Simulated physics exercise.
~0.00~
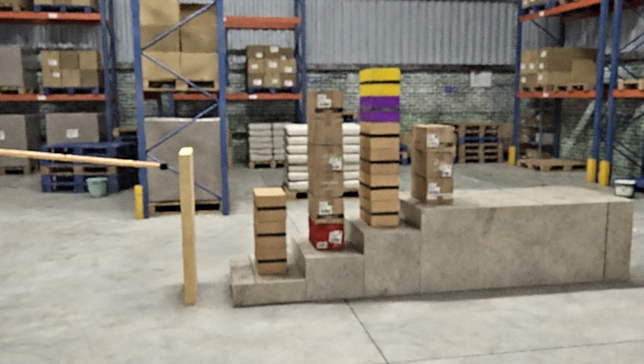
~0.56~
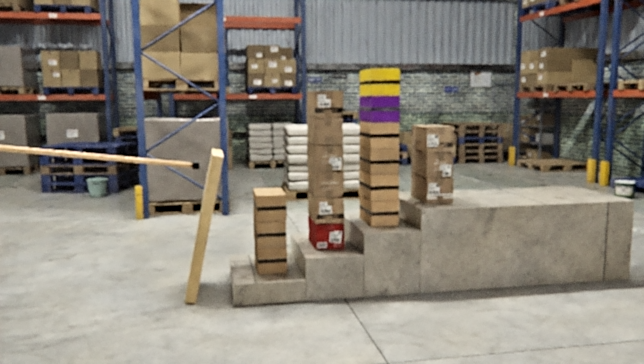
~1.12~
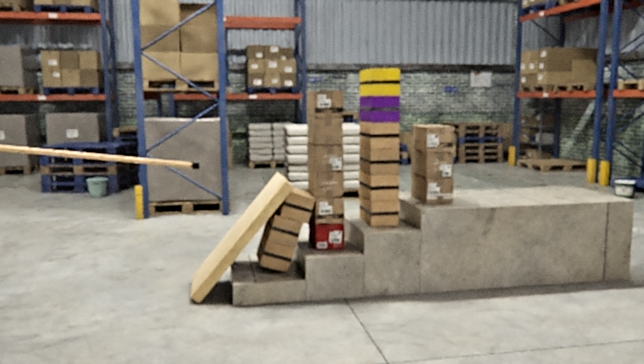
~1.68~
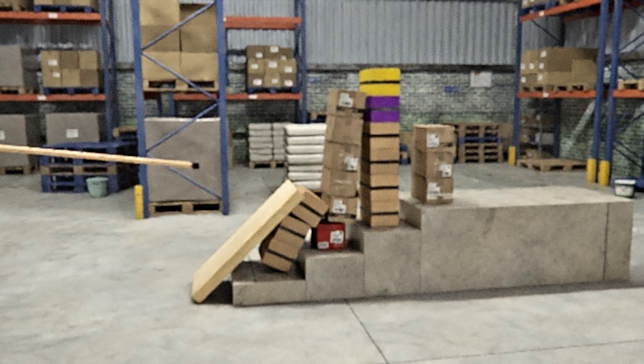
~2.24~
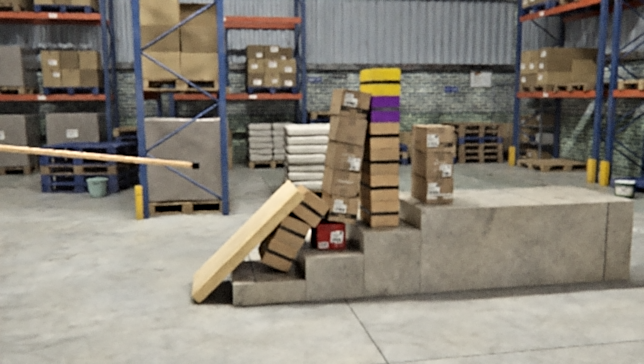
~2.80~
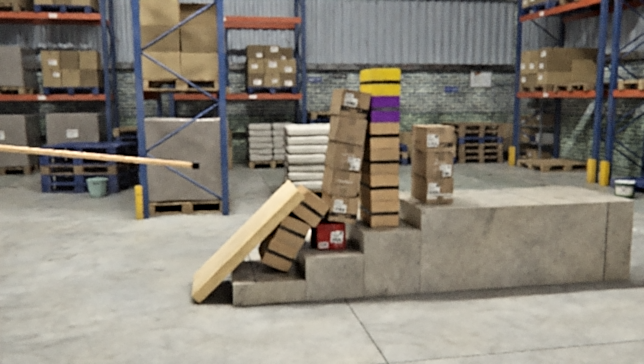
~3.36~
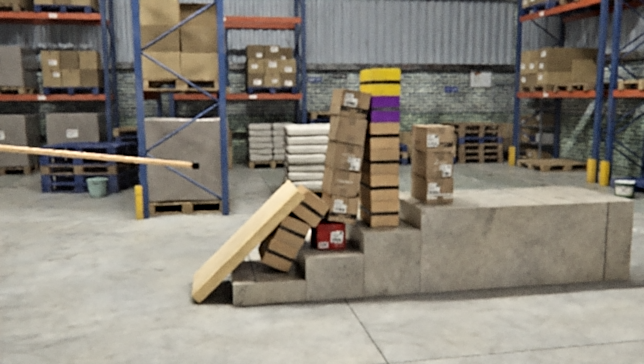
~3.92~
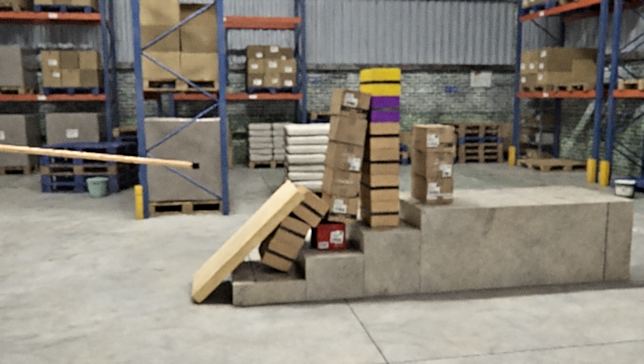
A pole tipped a wooden board rightward into the first pile of parcels on rising steps, and that pile leaned into the next, which came to rest tilted against the tall one, where the yellow parcel on top stayed up.
